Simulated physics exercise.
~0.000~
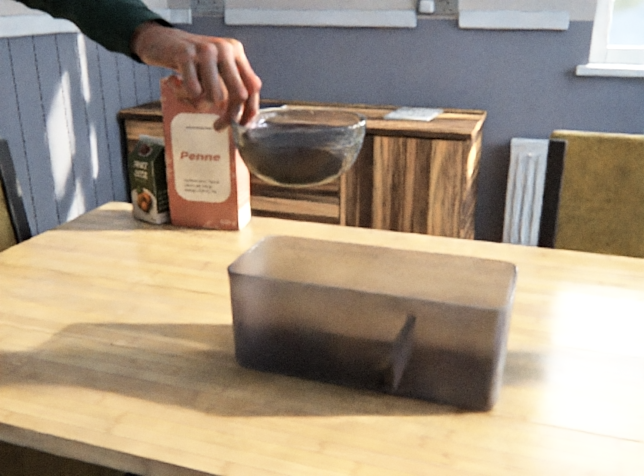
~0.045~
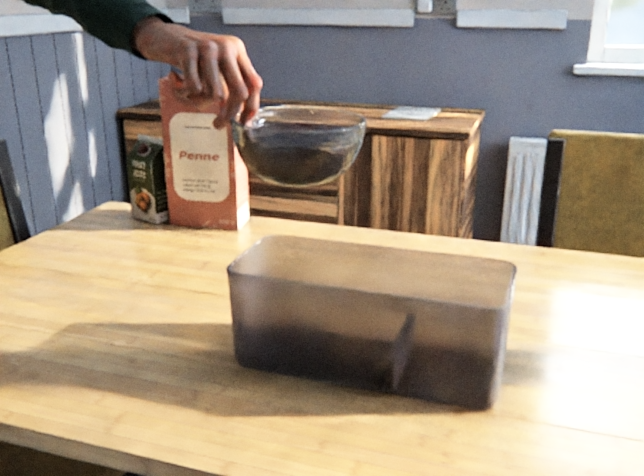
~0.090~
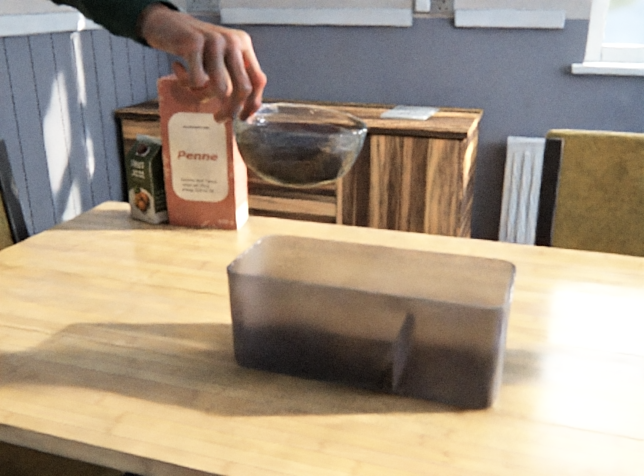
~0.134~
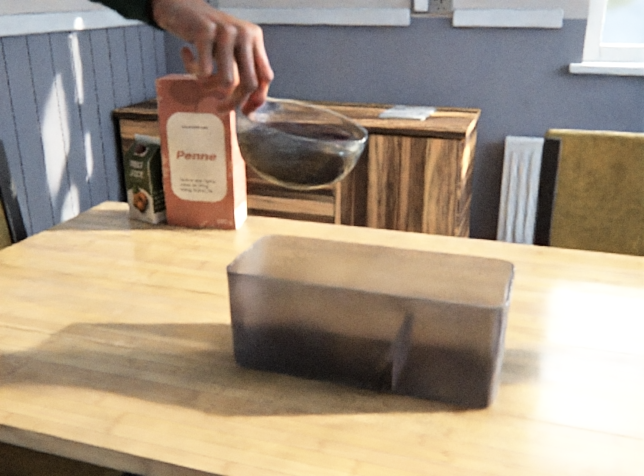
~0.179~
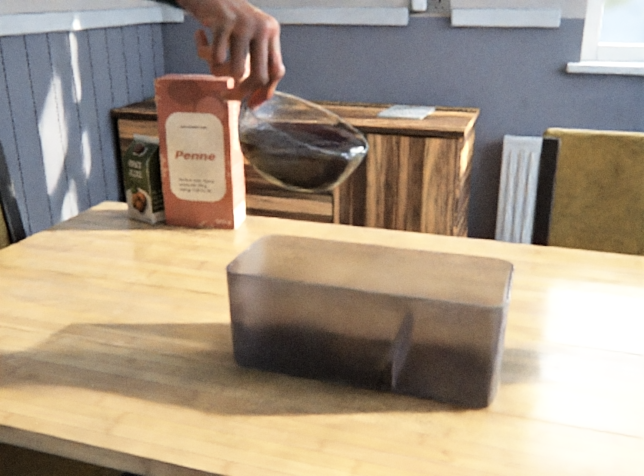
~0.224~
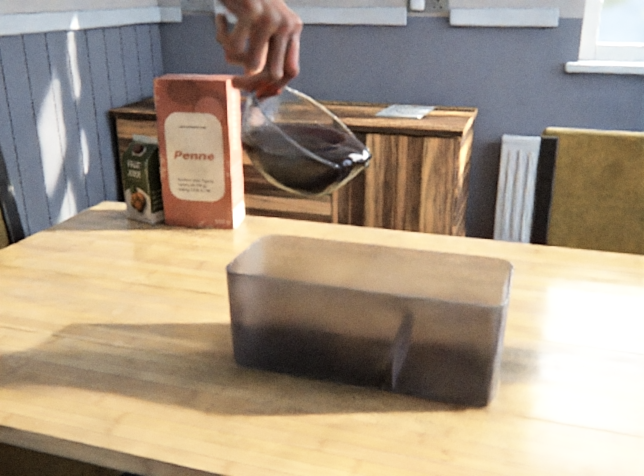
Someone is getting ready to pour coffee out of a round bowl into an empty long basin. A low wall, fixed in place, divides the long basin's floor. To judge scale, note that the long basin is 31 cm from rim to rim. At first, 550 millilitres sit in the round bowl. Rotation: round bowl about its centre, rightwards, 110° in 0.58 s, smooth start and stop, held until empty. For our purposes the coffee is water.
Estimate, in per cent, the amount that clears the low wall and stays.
Roughly 35 percent.
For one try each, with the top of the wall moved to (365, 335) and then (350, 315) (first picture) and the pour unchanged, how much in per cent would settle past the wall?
70 per cent first, 80 per cent second.
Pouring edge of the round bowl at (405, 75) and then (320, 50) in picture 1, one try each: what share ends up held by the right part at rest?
The first try gives around 60 percent, the second around 15 percent.
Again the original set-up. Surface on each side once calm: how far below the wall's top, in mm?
About 22 mm left, about 22 mm right.
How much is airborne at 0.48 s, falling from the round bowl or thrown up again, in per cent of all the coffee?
Near 36 per cent at that moment.
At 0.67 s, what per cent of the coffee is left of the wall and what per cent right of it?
Near 58 on the left, 36 on the right.
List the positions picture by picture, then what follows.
It leans 0°; its right rim is at (362, 125); the coffee meets the walls at (245, 130) and (360, 138); the long basin's rim runs from (247, 253) to (514, 287); the wall's top is at (403, 338), in the first frame.
It leans 2°; its right rim is at (362, 126); the coffee meets the walls at (244, 129) and (359, 138), in the second frame.
It leans 6°; its right rim is at (363, 132); the coffee meets the walls at (245, 127) and (359, 141), in the third frame.
It leans 14°; its right rim is at (364, 141); the coffee meets the walls at (246, 126) and (362, 144), in the fourth frame.
It leans 24°; its right rim is at (364, 154); the coffee meets the walls at (248, 126) and (364, 147), in the fifth frame.
It leans 36°; its right rim is at (361, 168); the coffee meets the walls at (251, 128) and (358, 152); 4 per cent is over the edge, in the sixth frame.
Then, 0.48 s in, the tilt is 102° and 8 per cent is still to pour, 29 is left of the wall and 28 right of it.
Then, 0.67 s in, the tilt is 110° and 0 per cent is still to pour, 58 is left of the wall and 36 right of it.
Then, 0.87 s in, the tilt is 110° and 0 per cent is still to pour, 60 is left of the wall and 34 right of it.
Then, 1.08 s in, the tilt is 110° and 0 per cent is still to pour, 61 is left of the wall and 35 right of it.
Finally, 61 per cent lies left of the wall, 35 right of it and 4 outside.
